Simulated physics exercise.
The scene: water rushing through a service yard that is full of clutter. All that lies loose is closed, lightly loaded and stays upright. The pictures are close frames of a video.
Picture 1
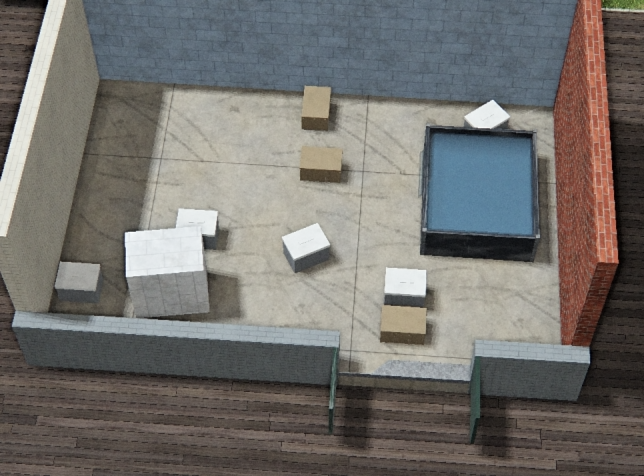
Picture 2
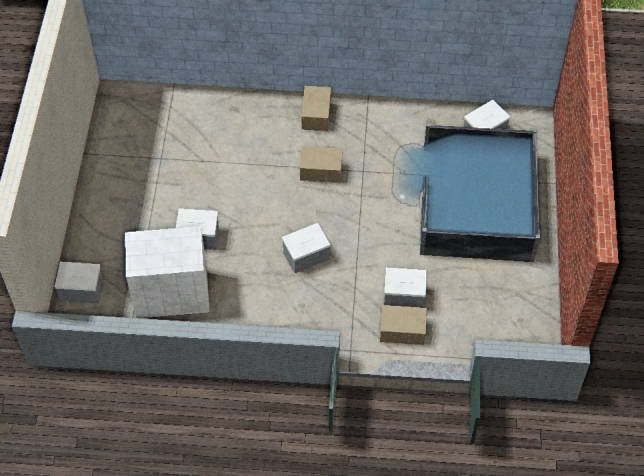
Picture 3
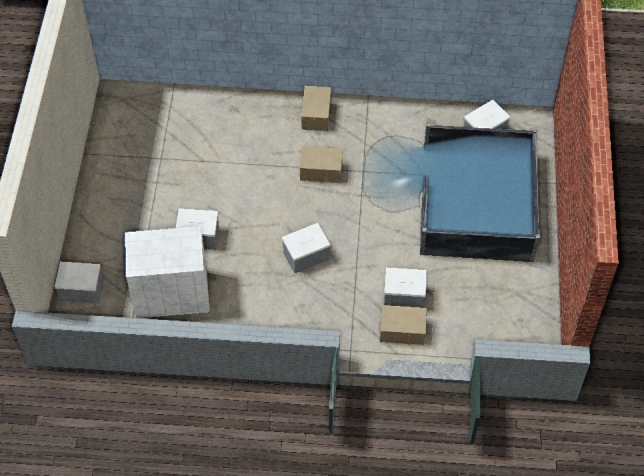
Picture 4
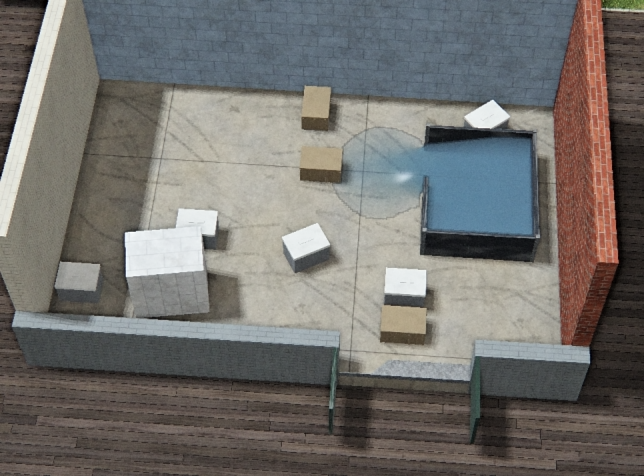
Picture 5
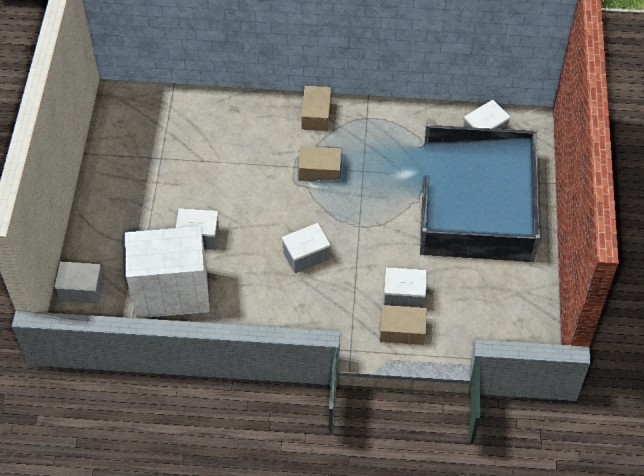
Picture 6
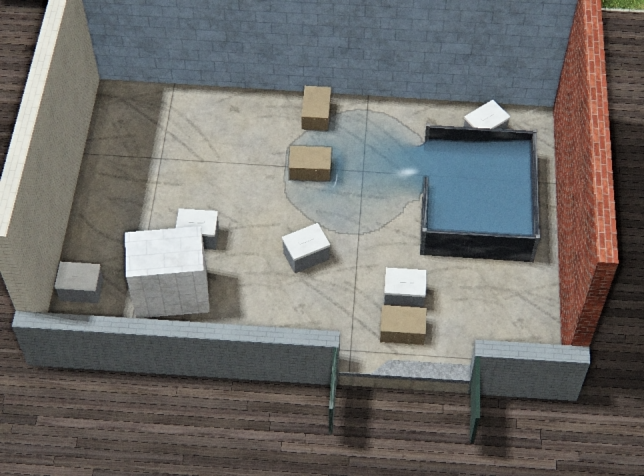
Water in a dark-walled tank burst through a gap in its left side and fanned out across the yard floor, reaching a tan box and nudging it slightly left while the other boxes stayed still.
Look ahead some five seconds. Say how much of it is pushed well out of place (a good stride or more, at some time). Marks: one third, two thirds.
Share: One to two thirds.
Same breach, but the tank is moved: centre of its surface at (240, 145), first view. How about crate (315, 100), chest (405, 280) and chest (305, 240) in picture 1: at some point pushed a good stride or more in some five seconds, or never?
In that order: Shifted that much, less than that, less than that.
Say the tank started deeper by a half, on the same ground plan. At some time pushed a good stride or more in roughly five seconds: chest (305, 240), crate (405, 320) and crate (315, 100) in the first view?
In that order: Not that far, no, shifted that much.
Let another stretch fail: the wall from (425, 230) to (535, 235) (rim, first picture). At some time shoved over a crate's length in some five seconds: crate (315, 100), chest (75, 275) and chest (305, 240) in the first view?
As listed: Never so far, less than that, under that.
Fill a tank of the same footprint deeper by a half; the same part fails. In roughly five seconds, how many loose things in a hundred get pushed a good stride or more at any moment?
Close to 50 %.
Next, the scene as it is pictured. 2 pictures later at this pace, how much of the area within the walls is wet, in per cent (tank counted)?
Roughly 25 per cent.
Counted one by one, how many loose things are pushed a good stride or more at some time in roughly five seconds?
It comes to 3.
A moment on, 1 of 8 are well off their spots; 0 afloat.
Next, 2 of 8 are well off their spots; 1 afloat.
Later, 3 of 8 are well off their spots; 1 afloat.
In the end, 3 of 8 are well off their spots, and 3 have been at some point; 3 afloat.
